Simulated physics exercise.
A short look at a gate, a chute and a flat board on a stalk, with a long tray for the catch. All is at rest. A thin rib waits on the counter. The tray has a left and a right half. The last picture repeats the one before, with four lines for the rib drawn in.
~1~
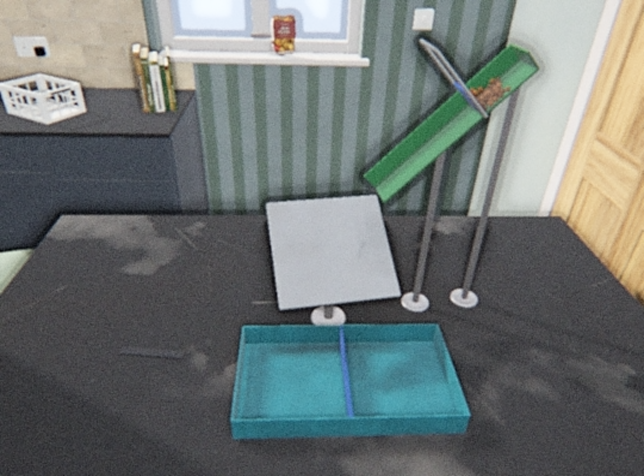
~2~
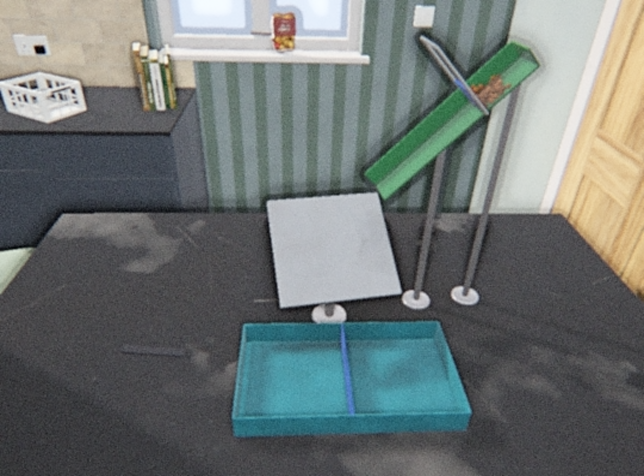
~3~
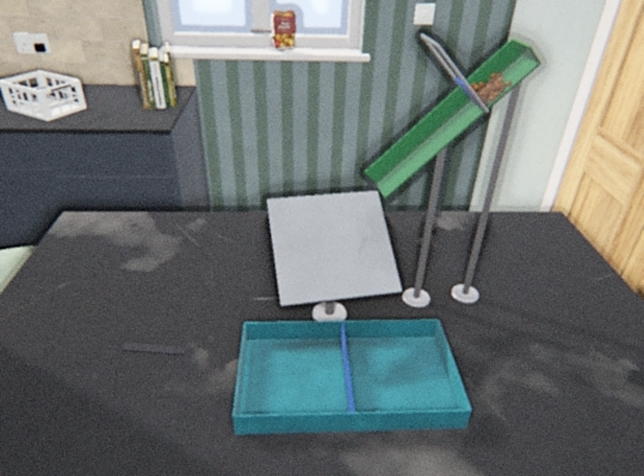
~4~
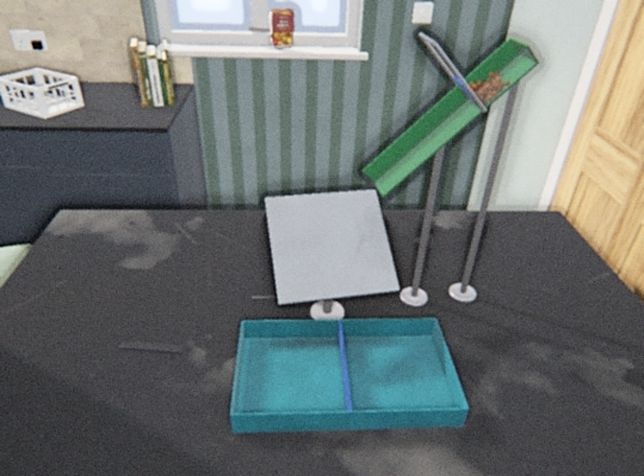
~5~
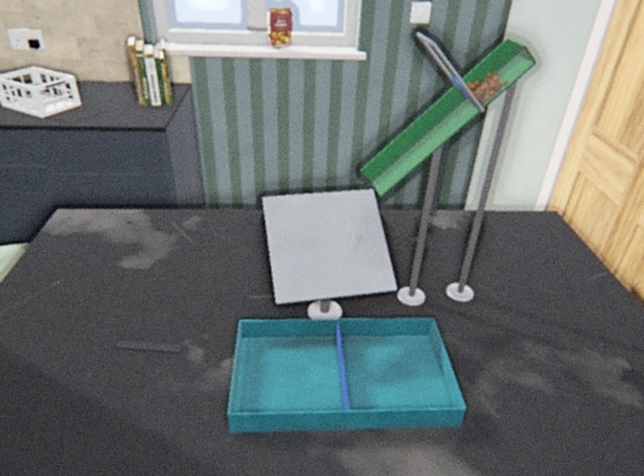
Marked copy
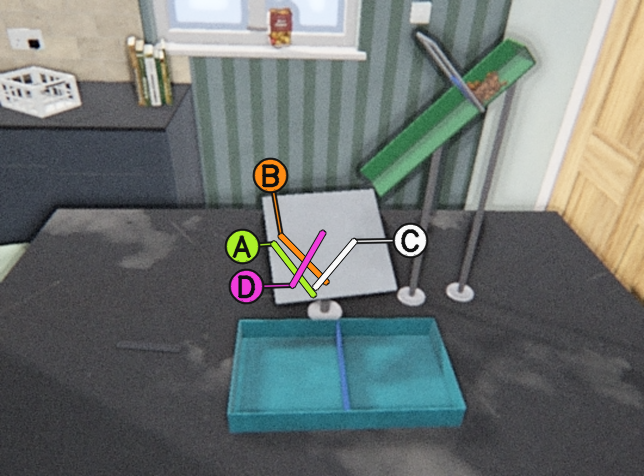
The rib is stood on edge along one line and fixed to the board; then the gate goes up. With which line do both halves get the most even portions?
A beats the others.
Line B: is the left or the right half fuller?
The right half.
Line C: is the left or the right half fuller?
More lands on the left.
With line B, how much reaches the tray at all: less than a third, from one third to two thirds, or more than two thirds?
It is more than two thirds.
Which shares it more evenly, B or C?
B it is.
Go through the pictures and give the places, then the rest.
The first picture shows load behind the gate near (485, 95), cereal balls; lip of the chute near (380, 195), sloping fairly steeply.
The second picture shows middle of the board near (333, 246), tilted fairly steeply; middle of its low edge near (343, 300); of its high edge near (323, 197).
The third picture shows front corners of the tray near (234, 416) and (471, 410); front end of its middle wall near (354, 413); gate still shut near (464, 85).
The fourth picture shows middle of the load near (484, 89); lip near (379, 190).
The fifth picture shows middle of the load near (482, 89); lip near (377, 190).
On the marked copy, line A from (273, 243) to (313, 294); line B from (281, 236) to (326, 281); line C from (354, 241) to (315, 287); line D from (322, 233) to (292, 285).
If A is chosen, of what is caught, close to two thirds in the left half, close to a third in the right.
If B is chosen, of what is caught, a small share in the left half, the bulk in the right.
If C is chosen, of what is caught, the whole lot in the left half, none at all in the right.
If D is chosen, of what is caught, the bulk in the left half, a small share in the right.
